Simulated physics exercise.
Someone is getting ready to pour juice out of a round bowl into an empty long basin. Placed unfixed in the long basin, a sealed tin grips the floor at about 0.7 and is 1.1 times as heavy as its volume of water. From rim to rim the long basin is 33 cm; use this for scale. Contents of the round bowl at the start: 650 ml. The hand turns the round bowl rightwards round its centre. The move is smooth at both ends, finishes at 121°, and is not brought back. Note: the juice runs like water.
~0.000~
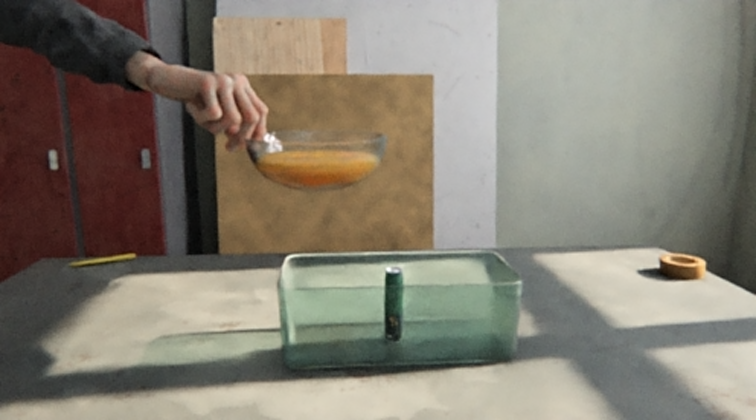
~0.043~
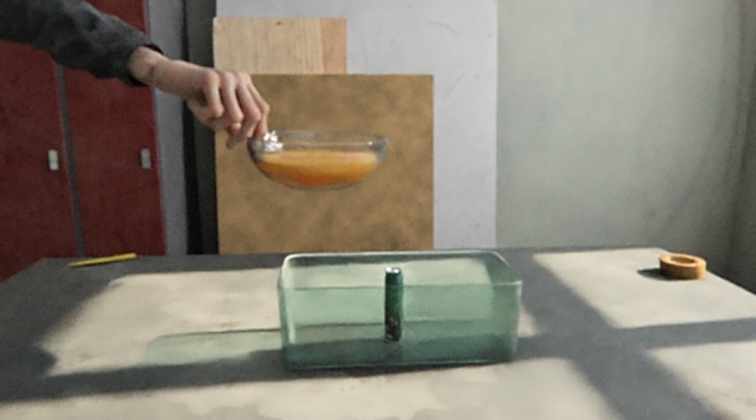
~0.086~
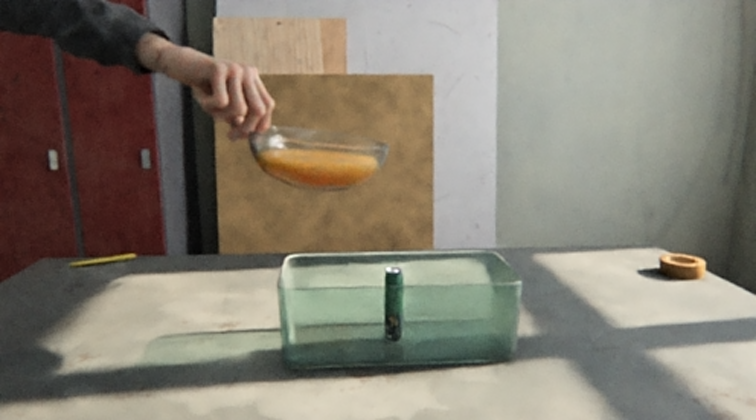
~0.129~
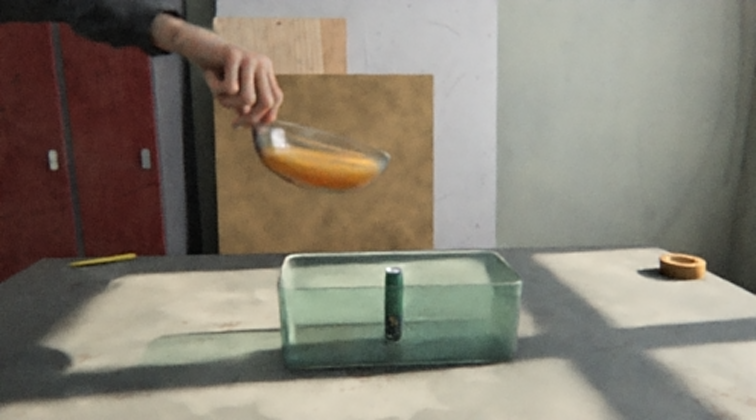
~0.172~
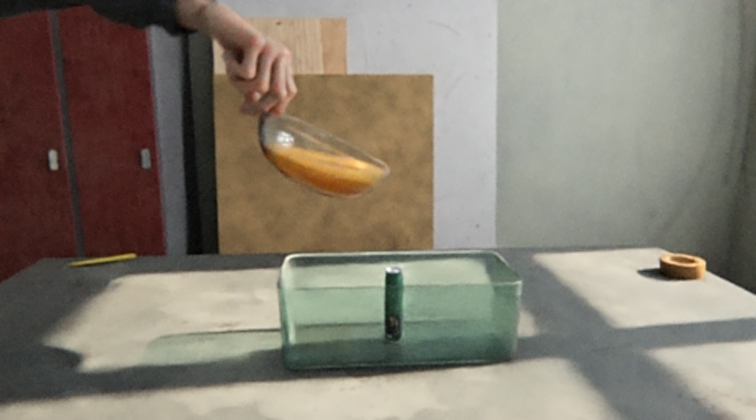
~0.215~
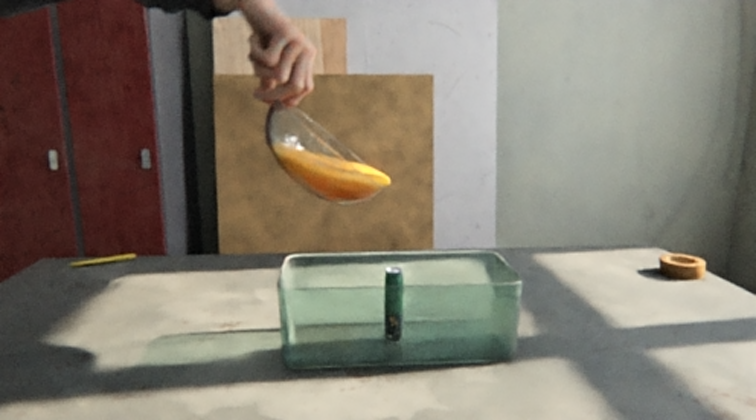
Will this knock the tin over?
I reckon it can hold on.
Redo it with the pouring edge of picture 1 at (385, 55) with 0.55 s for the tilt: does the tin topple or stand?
After that, the tin overturns.
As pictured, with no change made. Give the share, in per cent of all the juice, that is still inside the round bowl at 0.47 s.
Fraction remaining: Approx. 0 per cent.
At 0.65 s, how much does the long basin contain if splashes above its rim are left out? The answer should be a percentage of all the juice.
Near 90 in a hundred.
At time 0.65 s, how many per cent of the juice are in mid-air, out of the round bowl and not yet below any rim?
10 in a hundred, give or take.
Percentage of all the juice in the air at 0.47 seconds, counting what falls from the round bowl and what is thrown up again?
Close to 14 in a hundred.
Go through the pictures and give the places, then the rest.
In the first picture, it leans 0°; its right rim is at (386, 138); the juice meets the walls at (256, 158) and (379, 156); the long basin's rim runs from (282, 272) to (508, 267); the tin's top is at (394, 273).
In the second picture, it leans 2°; its right rim is at (386, 140); the juice meets the walls at (256, 157) and (379, 157).
In the third picture, it leans 7°; its right rim is at (388, 147); the juice meets the walls at (257, 153) and (379, 160).
In the fourth picture, it leans 16°; its right rim is at (389, 157); the juice meets the walls at (260, 149) and (381, 165).
In the fifth picture, it leans 27°; its right rim is at (388, 171); the juice meets the walls at (264, 145) and (378, 170).
In the sixth picture, it leans 40°; its right rim is at (383, 187); the juice meets the walls at (272, 144) and (372, 173); 3 per cent is over the edge.
After 0.47 s the tilt is 114° and 0 per cent is still to pour; the tin stands where it began.
After 0.65 s the tilt is 121° and 0 per cent is still to pour; the tin stands where it began.
After 0.84 s the tilt is 121° and 0 per cent is still to pour; the tin stands where it began.
After 1.05 s the tilt is 121° and 0 per cent is still to pour; the tin stands where it began.
In the end the tin stands where it began.
